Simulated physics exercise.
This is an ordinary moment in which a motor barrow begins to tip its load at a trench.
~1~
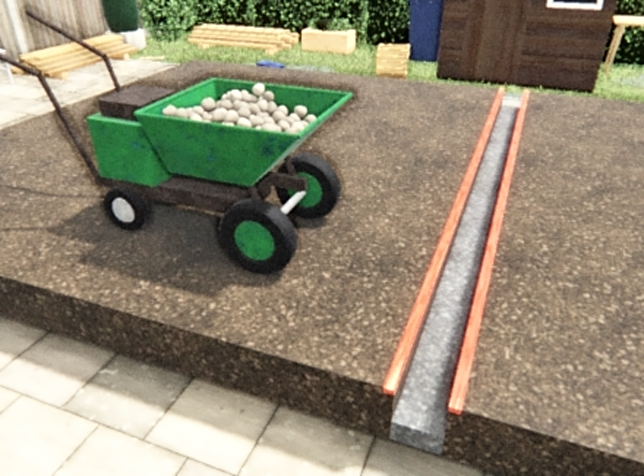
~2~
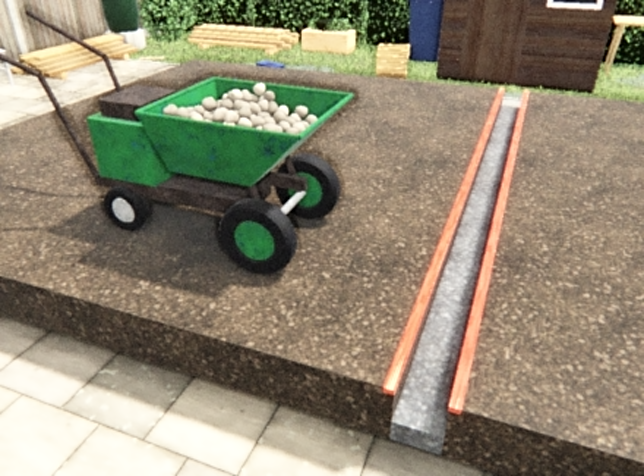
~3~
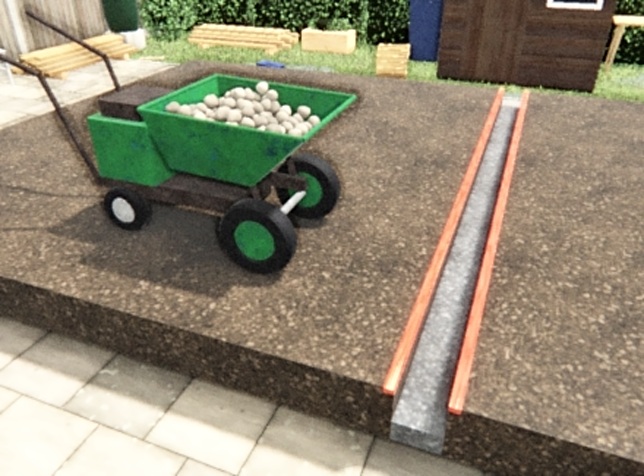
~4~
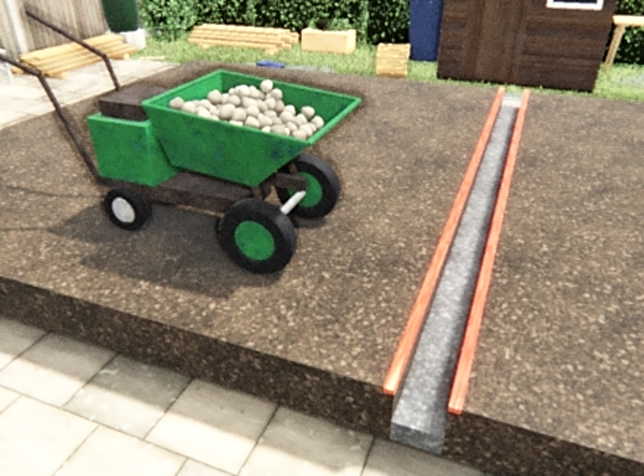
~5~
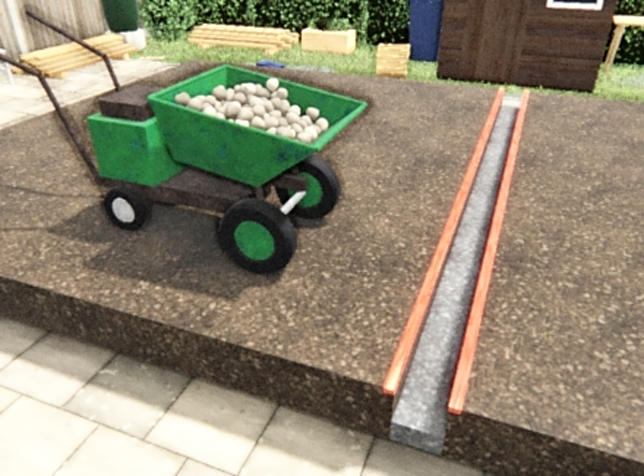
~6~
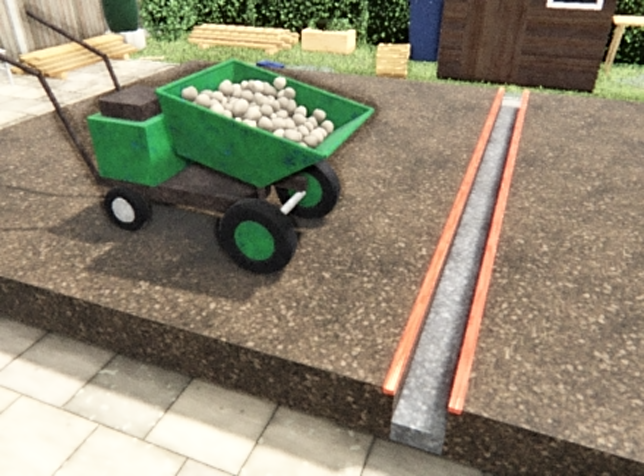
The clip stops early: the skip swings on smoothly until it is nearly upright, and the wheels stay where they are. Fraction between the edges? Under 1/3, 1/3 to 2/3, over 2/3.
Result: A middle part from a third to two thirds reaches the trench.
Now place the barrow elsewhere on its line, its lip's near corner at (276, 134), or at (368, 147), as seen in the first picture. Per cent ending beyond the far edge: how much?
First spot 0 per cent, second spot 50 per cent.
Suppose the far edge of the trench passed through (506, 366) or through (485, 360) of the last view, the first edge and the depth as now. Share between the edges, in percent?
First one: 60 per cent; second one: 60 per cent.
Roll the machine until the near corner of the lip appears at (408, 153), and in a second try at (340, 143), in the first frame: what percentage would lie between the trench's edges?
First spot: Roughly 0 percent; second spot: Roughly 70 percent.
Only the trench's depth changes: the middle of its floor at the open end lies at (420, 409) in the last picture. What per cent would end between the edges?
The share comes to around 40 percent.
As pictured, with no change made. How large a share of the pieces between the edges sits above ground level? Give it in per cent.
15 per cent or so.
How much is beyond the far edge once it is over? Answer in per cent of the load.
Roughly 5 percent of the pieces, I think.
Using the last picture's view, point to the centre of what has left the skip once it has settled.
The centre ends up roughly at (447, 272).
Soon, skip tipped well over; all in the skip.
A while on, skip tipped steeply; most in the skip; about a quarter short of the trench; a small part in or heaped over the trench; a stray few falling.
Towards the end, skip tipped right over; a small part in the skip; about a third short of the trench; about half in or heaped over the trench; a stray few beyond it.
Finally, skip tipped right over; a small part in the skip; about a third short of the trench; about half in or heaped over the trench; a stray few beyond it.
